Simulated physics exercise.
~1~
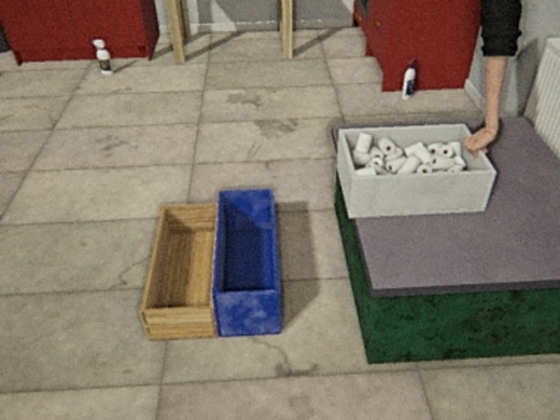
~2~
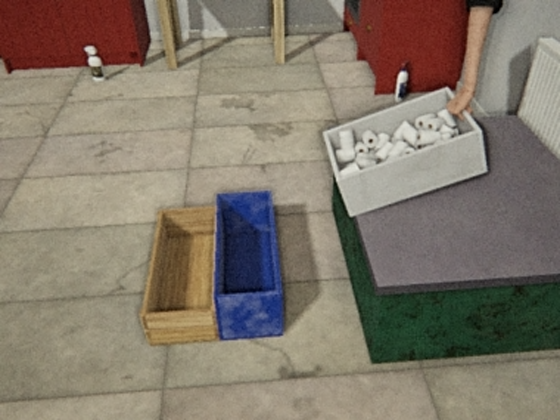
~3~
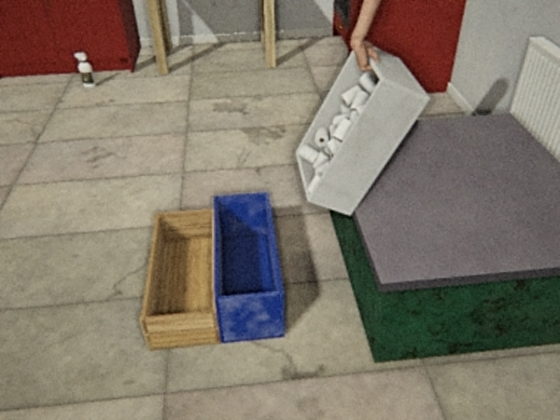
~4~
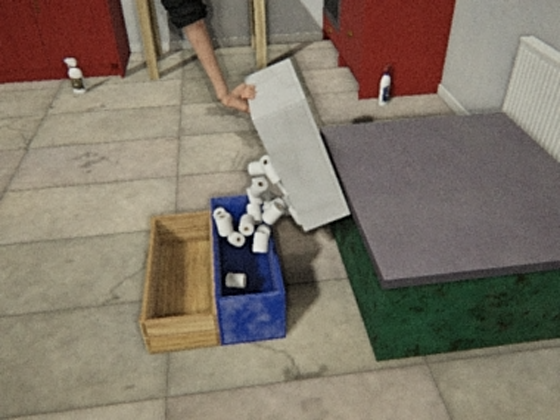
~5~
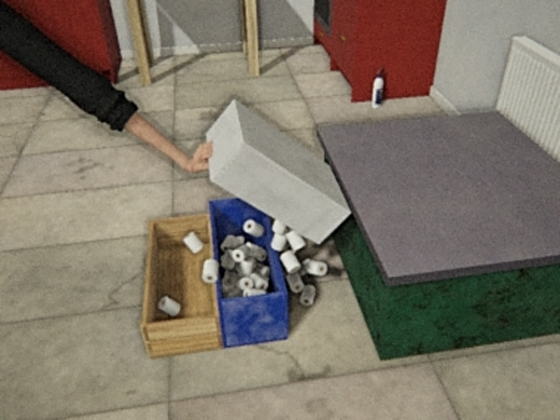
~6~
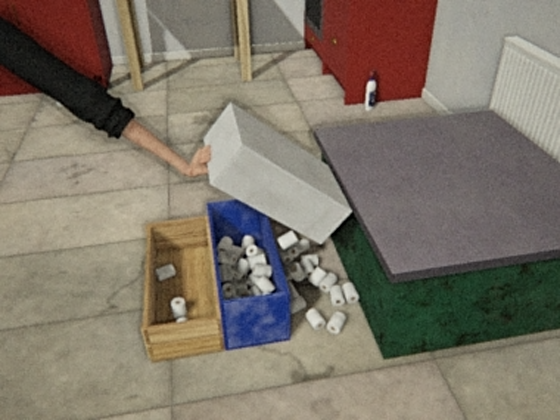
A hand tipped a white crate of paper rolls off the edge of a bench, spilling them toward two boxes on the floor; most landed in the blue box, a few in the wooden one, and others scattered on the tiles beside the bench.
